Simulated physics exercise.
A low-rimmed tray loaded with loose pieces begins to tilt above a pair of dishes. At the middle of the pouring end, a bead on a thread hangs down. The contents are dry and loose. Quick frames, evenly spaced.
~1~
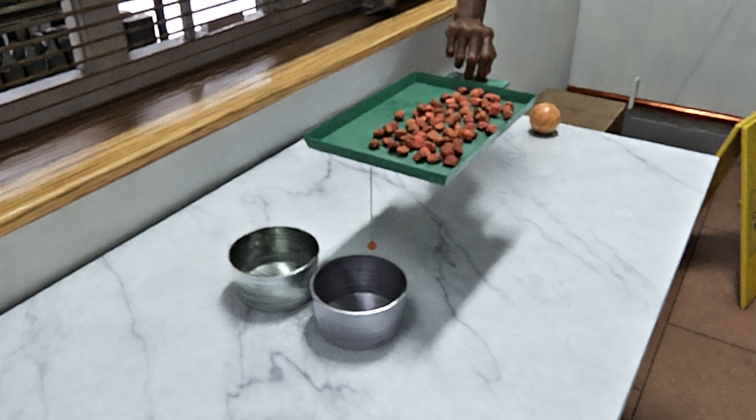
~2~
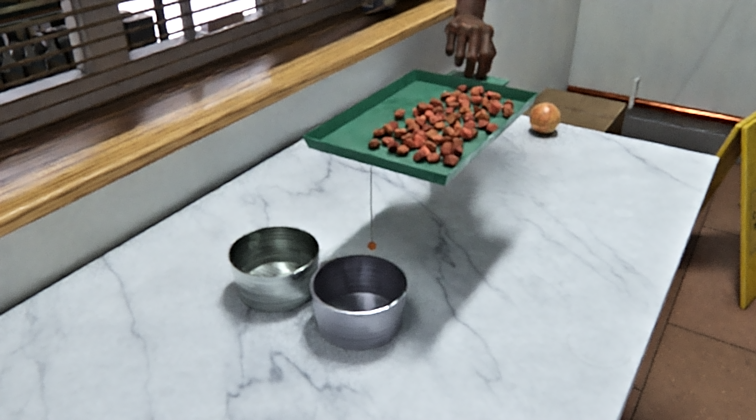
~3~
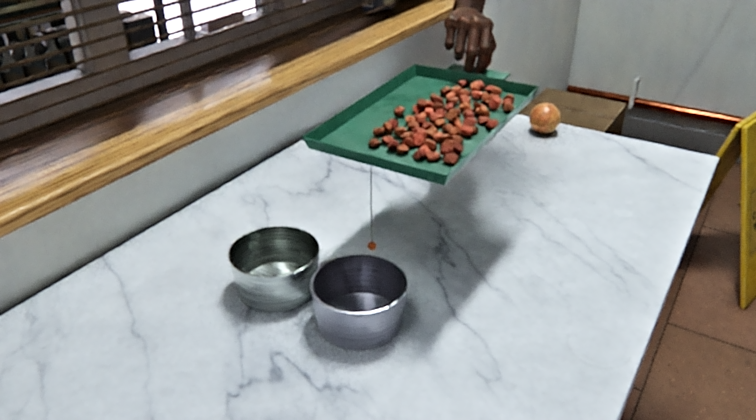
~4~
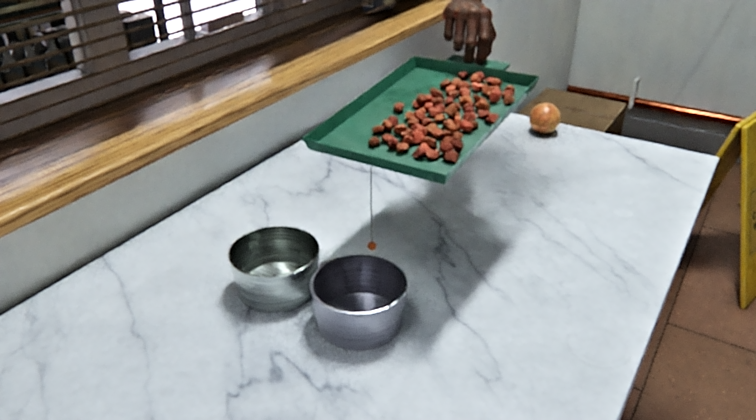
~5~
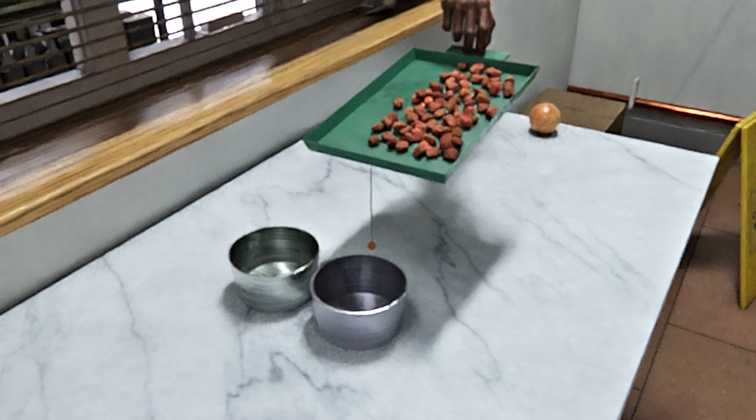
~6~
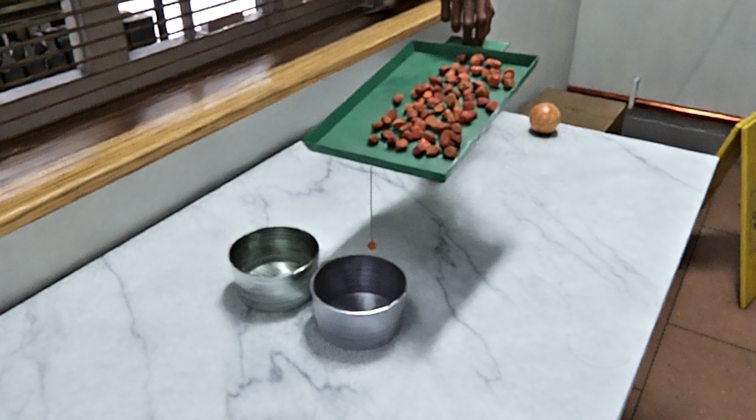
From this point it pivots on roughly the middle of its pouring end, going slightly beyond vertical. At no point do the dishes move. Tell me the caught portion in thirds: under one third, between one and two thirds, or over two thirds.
It comes to over two thirds.
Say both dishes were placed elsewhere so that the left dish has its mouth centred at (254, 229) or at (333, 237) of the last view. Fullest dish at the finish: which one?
One: The right-hand dish. Two: The left-hand dish.
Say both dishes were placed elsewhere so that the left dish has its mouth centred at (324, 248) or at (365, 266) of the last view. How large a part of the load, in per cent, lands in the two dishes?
You'd get 60 in a hundred the first time and 40 in a hundred the second.
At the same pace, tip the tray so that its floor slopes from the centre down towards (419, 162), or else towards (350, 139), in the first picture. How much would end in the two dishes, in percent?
First heading roughly 30 %, second roughly 40 %.
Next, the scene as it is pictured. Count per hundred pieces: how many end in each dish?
Share at the end - left dish ~ 30 %, right dish ~ 50 %.
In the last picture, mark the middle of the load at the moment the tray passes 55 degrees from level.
I'd put the middle close to (359, 142).
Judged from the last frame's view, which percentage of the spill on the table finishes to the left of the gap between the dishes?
Some 20 %.
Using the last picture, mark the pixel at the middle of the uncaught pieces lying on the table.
Check roughly (338, 286) and you'll find the middle.
Soon, tray tipped steeply; most on the tray; a small part in the air.
A while on, tray tipped right over; about half on the tray; about a quarter in the right dish; a small part in the left dish; a small part outside both; a small part in the air.
Towards the end, tray tipped past a quarter turn; about half in the right dish; about a third in the left dish; a small part outside both.
Finally, tray tipped past a quarter turn; about half in the right dish; about a third in the left dish; a small part outside both.
